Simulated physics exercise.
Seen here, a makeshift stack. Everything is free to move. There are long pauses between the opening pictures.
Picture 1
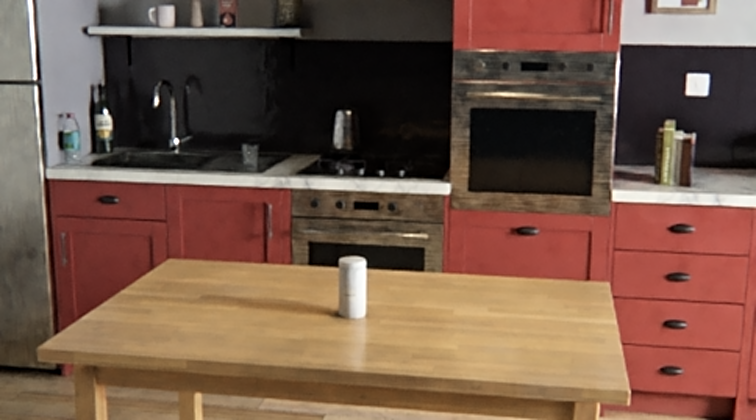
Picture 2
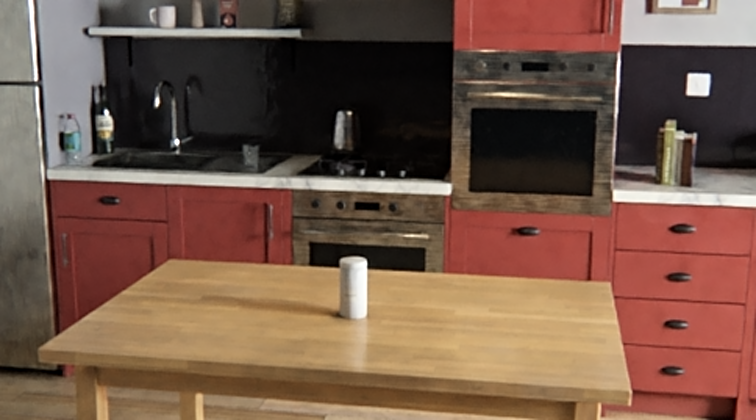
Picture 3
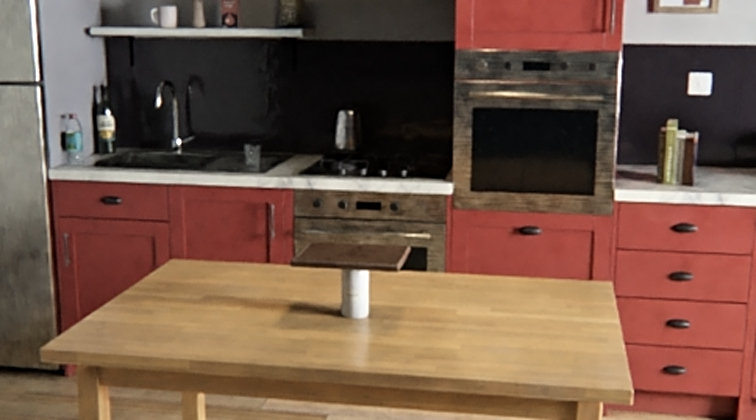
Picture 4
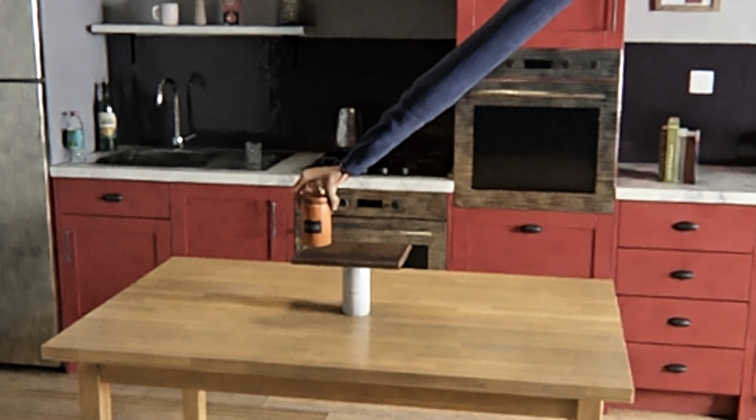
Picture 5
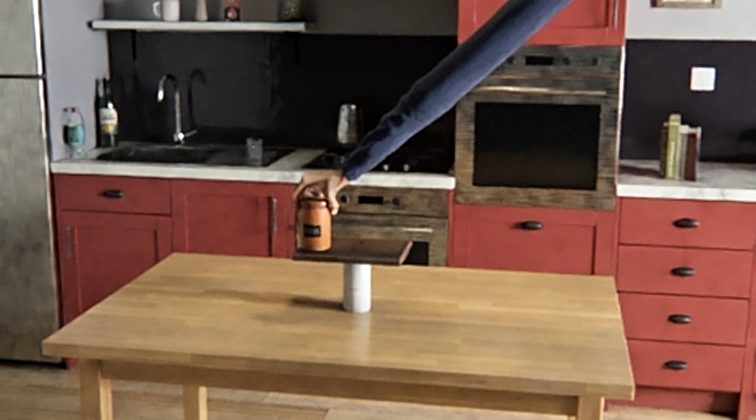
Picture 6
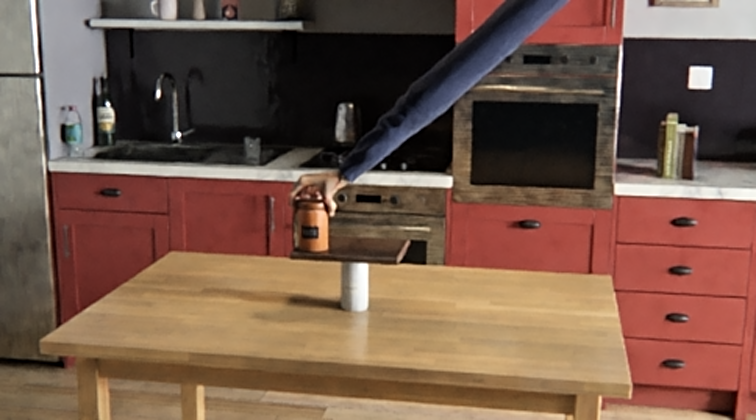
An arm lowers an orange jar onto the left side of a board atop a white jar.
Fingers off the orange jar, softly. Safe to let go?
Outcome: The stack loses its balance.
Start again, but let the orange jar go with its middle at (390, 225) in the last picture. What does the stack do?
Then it gives way.
Then, 0.40 s later than the last frame, orange jar now fallen; brown lid tilted by 53°.
Then, 0.50 s later than the last frame, brown lid tilted by 69°.
Then, 0.80 s later than the last frame, brown lid now fallen.
Then, 1.10 s later than the last frame, white jar moved a little.
When it is over, fallen, brown lid and orange jar; white jar as before. The stack comes apart.
